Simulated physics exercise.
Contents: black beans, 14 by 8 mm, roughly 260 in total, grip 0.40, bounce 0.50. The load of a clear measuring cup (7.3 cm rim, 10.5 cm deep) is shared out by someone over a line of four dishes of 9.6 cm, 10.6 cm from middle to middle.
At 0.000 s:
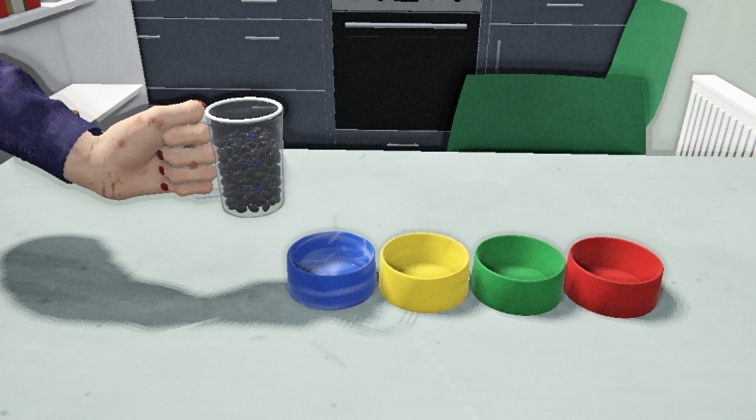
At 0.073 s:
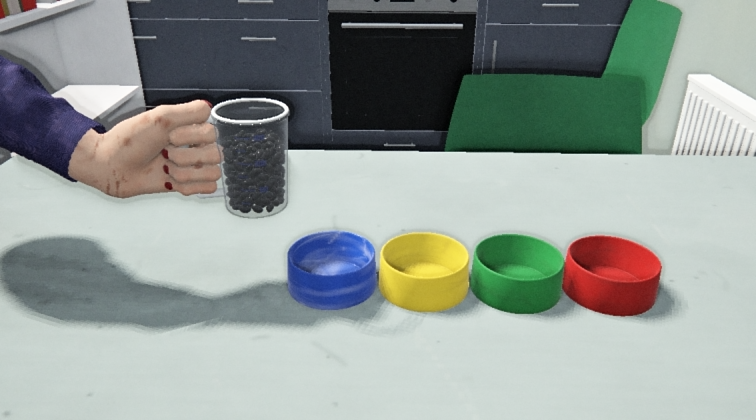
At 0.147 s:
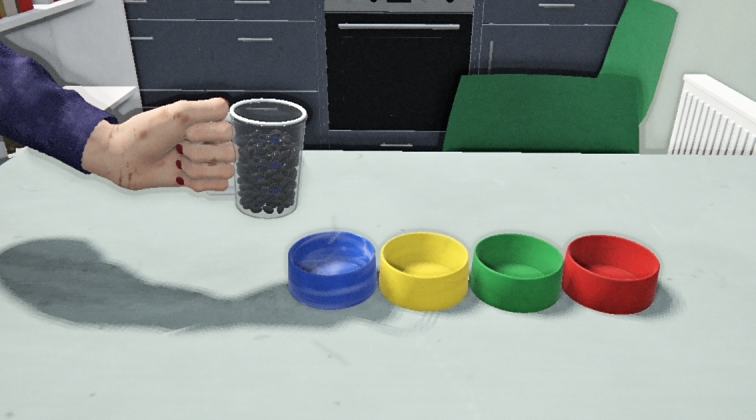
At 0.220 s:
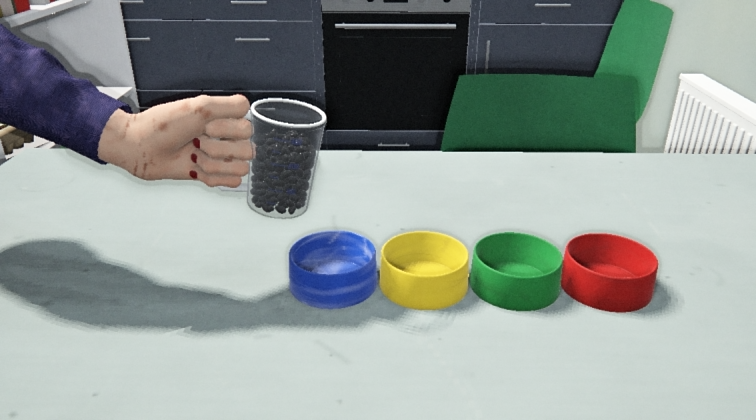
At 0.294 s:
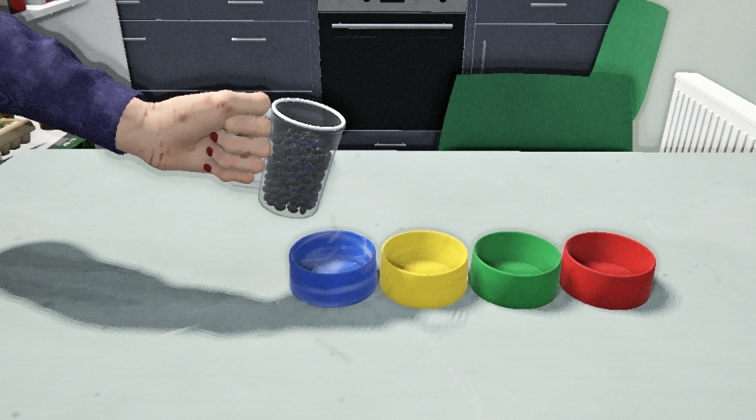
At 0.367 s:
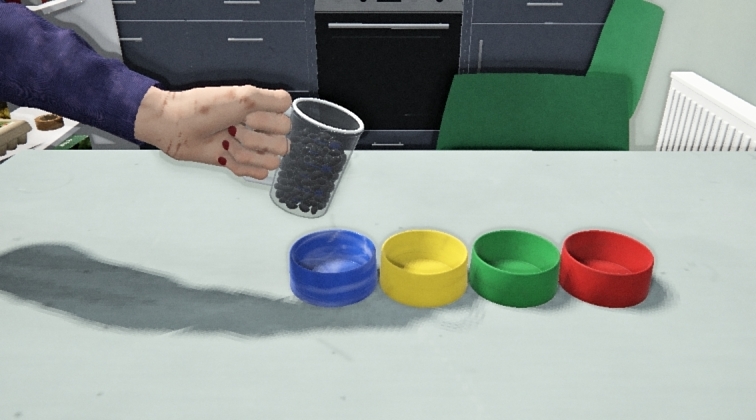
In this clip, a hand holds a clear cup of black beans above a pale table, moves it to the right and gradually tilts it rightward, while blue, yellow, green and red dishes sit in a row below.
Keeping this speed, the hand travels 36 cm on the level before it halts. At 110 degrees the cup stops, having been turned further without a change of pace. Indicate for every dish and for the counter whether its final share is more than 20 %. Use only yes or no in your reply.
Red: Yes; blue: No; green: No; yellow: No; counter: Yes.
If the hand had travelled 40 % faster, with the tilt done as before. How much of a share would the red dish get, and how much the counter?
Shares - red 80, counter 20.
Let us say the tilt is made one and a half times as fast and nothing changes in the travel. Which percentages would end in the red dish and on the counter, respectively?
Then red ends at 70 and the counter at 20.
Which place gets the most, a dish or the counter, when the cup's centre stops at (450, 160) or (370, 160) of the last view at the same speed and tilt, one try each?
Green; yellow.
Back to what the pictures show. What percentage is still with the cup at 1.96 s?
It comes out close to 40 per cent.
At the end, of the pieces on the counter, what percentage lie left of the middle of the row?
About 0 percent.
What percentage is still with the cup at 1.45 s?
Reading: Approx. 100 %.
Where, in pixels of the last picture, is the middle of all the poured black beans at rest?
My guess is close to (627, 275).
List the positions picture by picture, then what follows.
The first frame shows cup at (249, 158), tilt 0 degrees, lip at (280, 110), moved 0.0 cm; middle of the pieces at (250, 168); blue dish at (331, 253); yellow dish at (425, 255); green dish at (520, 257); red dish at (615, 259).
The second frame shows cup at (254, 159), tilt 1 degrees, lip at (287, 112), moved 0.5 cm; middle of the pieces at (255, 168).
The third frame shows cup at (268, 160), tilt 6 degrees, lip at (305, 116), moved 1.9 cm; middle of the pieces at (268, 169).
The fourth frame shows cup at (283, 160), tilt 11 degrees, lip at (325, 119), moved 3.4 cm; middle of the pieces at (283, 169).
The fifth frame shows cup at (298, 160), tilt 15 degrees, lip at (344, 123), moved 5.0 cm; middle of the pieces at (297, 169).
The sixth frame shows cup at (313, 160), tilt 20 degrees, lip at (362, 127), moved 6.5 cm; middle of the pieces at (311, 168); blue dish at (333, 251); yellow dish at (424, 251); green dish at (516, 251); red dish at (608, 252). The cup turns about 65 degrees a second and travels 21 cm a second.
Then, at 1.02 s, tilt 63 degrees; cup holds 100 %.
After 1.45 s, tilt 92 degrees; cup holds 100 %.
After 1.96 s, tilt 110 degrees; cup holds 40 %, red 30 %.
By 3.5 s all is still; red 60 %, blue 0 %, green 0 %, yellow 0 %, counter 40 %.
